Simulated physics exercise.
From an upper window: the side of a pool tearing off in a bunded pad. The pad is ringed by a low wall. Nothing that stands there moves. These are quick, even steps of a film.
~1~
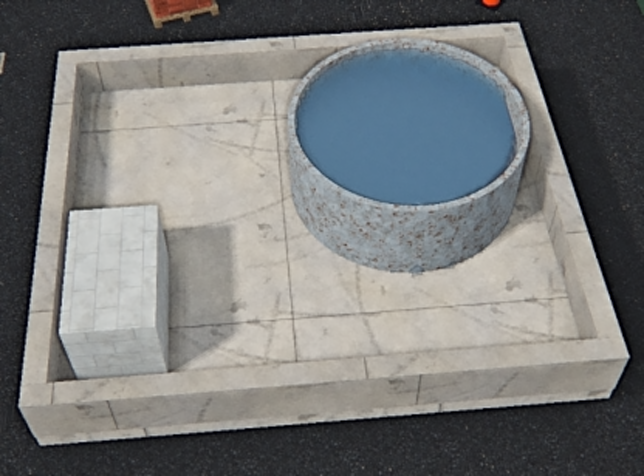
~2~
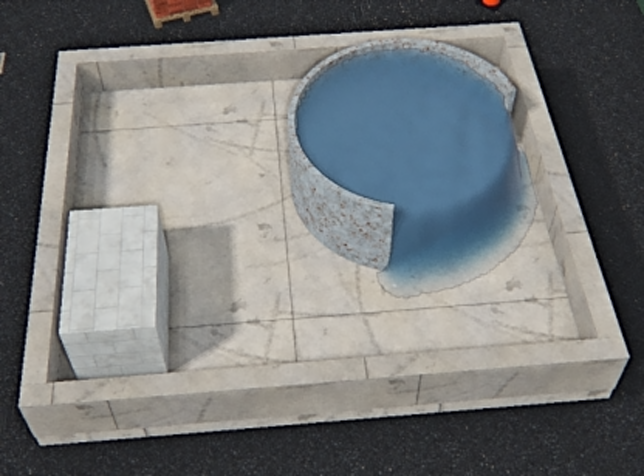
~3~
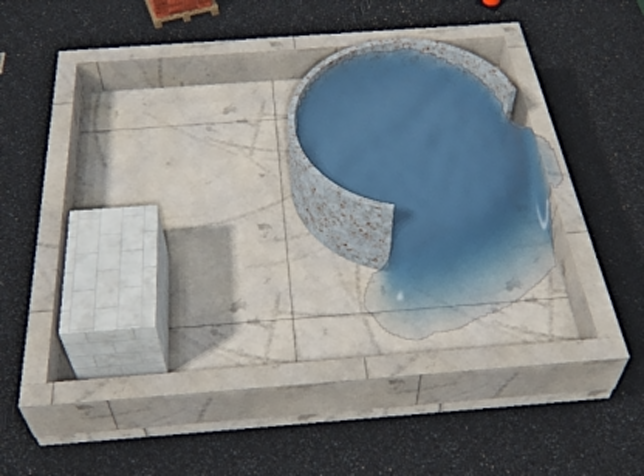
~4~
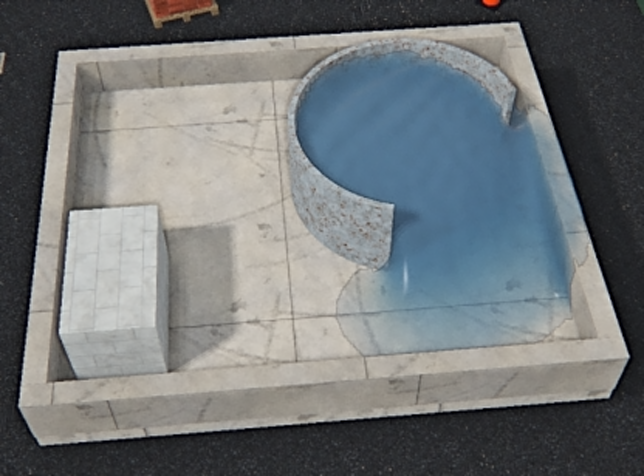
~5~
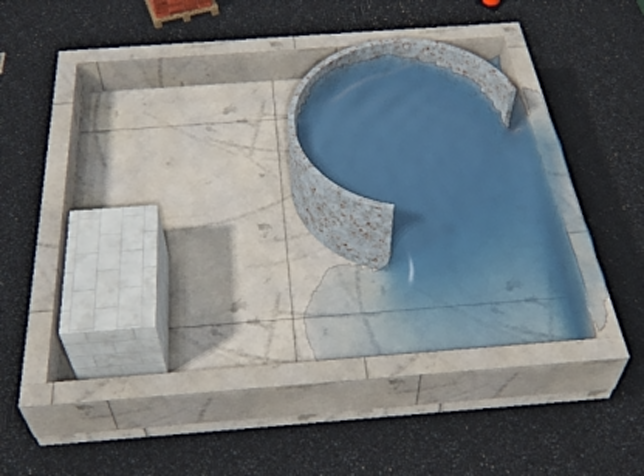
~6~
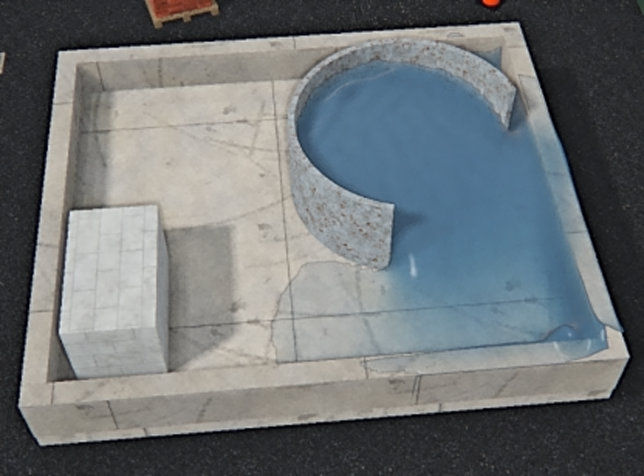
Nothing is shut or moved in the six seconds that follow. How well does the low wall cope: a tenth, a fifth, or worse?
It loses between a tenth and a fifth.
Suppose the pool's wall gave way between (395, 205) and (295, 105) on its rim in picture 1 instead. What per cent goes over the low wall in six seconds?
Close to 4 %.
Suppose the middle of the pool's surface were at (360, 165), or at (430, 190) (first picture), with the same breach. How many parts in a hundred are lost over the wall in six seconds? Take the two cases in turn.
Roughly 12 per cent, then 20 per cent.
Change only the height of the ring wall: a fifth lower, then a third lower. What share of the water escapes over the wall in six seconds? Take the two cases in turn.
About 22 and 28 per cent.
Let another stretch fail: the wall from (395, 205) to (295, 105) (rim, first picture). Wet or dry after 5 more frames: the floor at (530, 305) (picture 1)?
There: Clear.
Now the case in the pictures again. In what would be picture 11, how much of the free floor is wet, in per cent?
Near 40 in a hundred.
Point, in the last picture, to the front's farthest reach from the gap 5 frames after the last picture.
At about (78, 405).
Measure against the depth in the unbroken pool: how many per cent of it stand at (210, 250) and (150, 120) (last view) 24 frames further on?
About 20 and 25 per cent.
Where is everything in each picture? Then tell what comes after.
In the first frame, still water in the round tank at (408, 123).
In the second frame, water pours out at (494, 219) and has run to a hidden place.
In the third frame, water pours out at (494, 219) and has run to a hidden place.
In the fourth frame, the front is at a hidden place, out from the gap at (493, 223).
In the fifth frame, the front is at (496, 68), out from the gap at (493, 224).
In the sixth frame, water pours out at (493, 224) and has run to a hidden place.
A moment on, water covers 35 % of the floor; the low wall has let 3 % over.
Next, water covers 40 % of the floor; the low wall has let 6 % over.
Then, water covers 65 % of the floor; the low wall has let 12 % over.
Later, water covers 80 % of the floor; the low wall has let 13 % over.
In the end, water covers 80 % of the floor; the low wall has let 13 % over.
